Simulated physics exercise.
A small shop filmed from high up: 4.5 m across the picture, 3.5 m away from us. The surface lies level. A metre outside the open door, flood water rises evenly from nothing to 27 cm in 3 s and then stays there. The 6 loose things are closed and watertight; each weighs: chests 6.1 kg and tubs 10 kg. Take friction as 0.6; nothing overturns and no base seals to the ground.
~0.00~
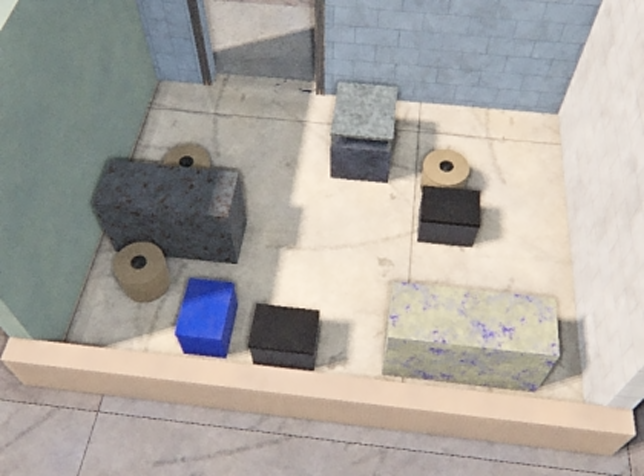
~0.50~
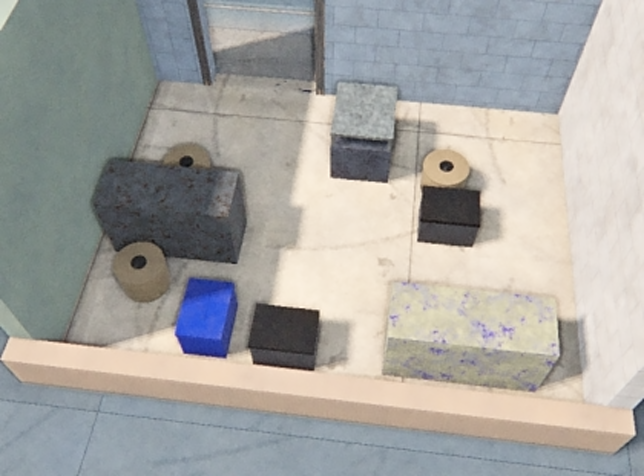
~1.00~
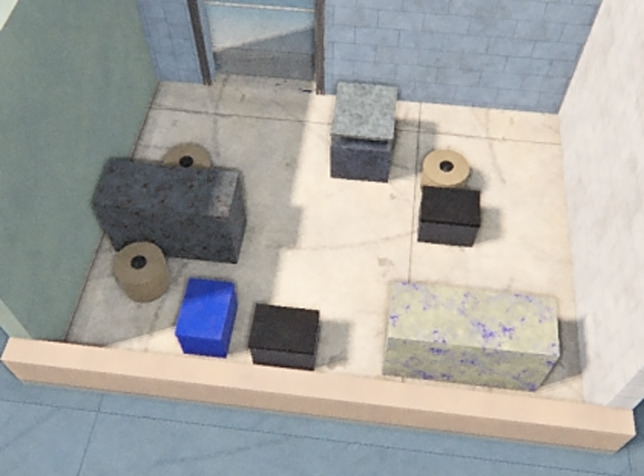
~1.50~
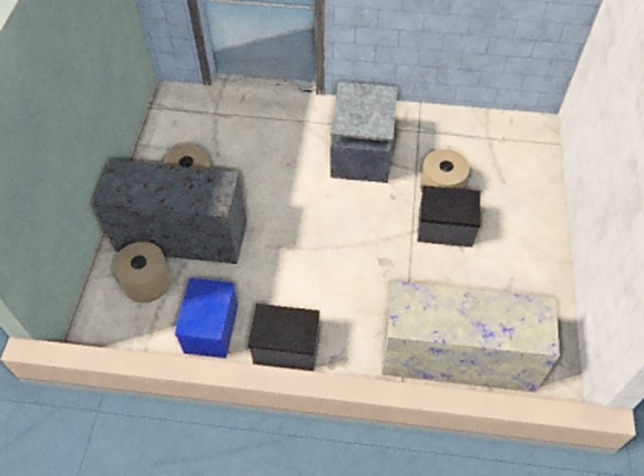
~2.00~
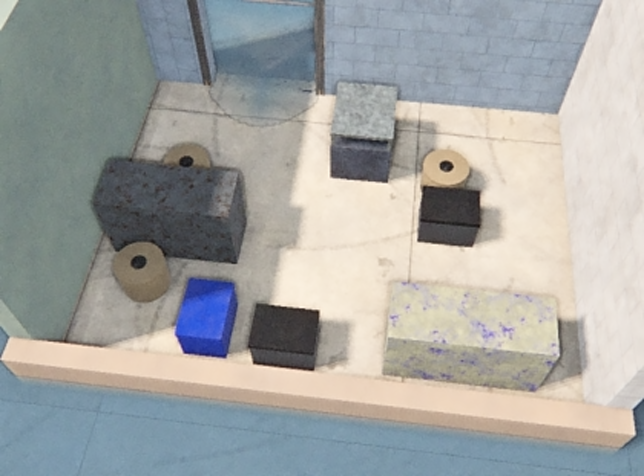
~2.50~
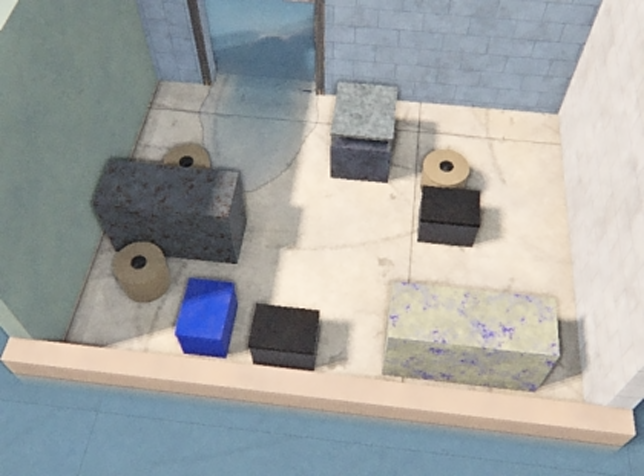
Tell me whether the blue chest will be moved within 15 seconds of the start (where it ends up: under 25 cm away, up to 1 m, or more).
The blue chest is nudged along.
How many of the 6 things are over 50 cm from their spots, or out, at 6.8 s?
2 of them.
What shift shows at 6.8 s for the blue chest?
Roughly 40 cm by then.
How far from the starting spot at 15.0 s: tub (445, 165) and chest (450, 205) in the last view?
In that order: 40 cm, 20 cm.
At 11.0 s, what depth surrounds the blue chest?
About 13 cm.
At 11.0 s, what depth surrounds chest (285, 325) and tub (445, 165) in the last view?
About 18 and 6 cm.
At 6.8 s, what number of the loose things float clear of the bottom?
At that moment 4.
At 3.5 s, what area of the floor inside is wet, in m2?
Roughly 5.0 m2.
After 3.5 s the blue chest is near (205, 308), 0.0 m from its start, aground; 0 afloat.
After 6.8 s the blue chest is near (199, 268), 0.4 m from its start, afloat; 4 afloat.
After 11.0 s the blue chest is near (226, 285), 0.2 m from its start, afloat; 5 afloat.
After 15.0 s the blue chest is near (251, 324), 0.5 m from its start, afloat; 6 afloat.
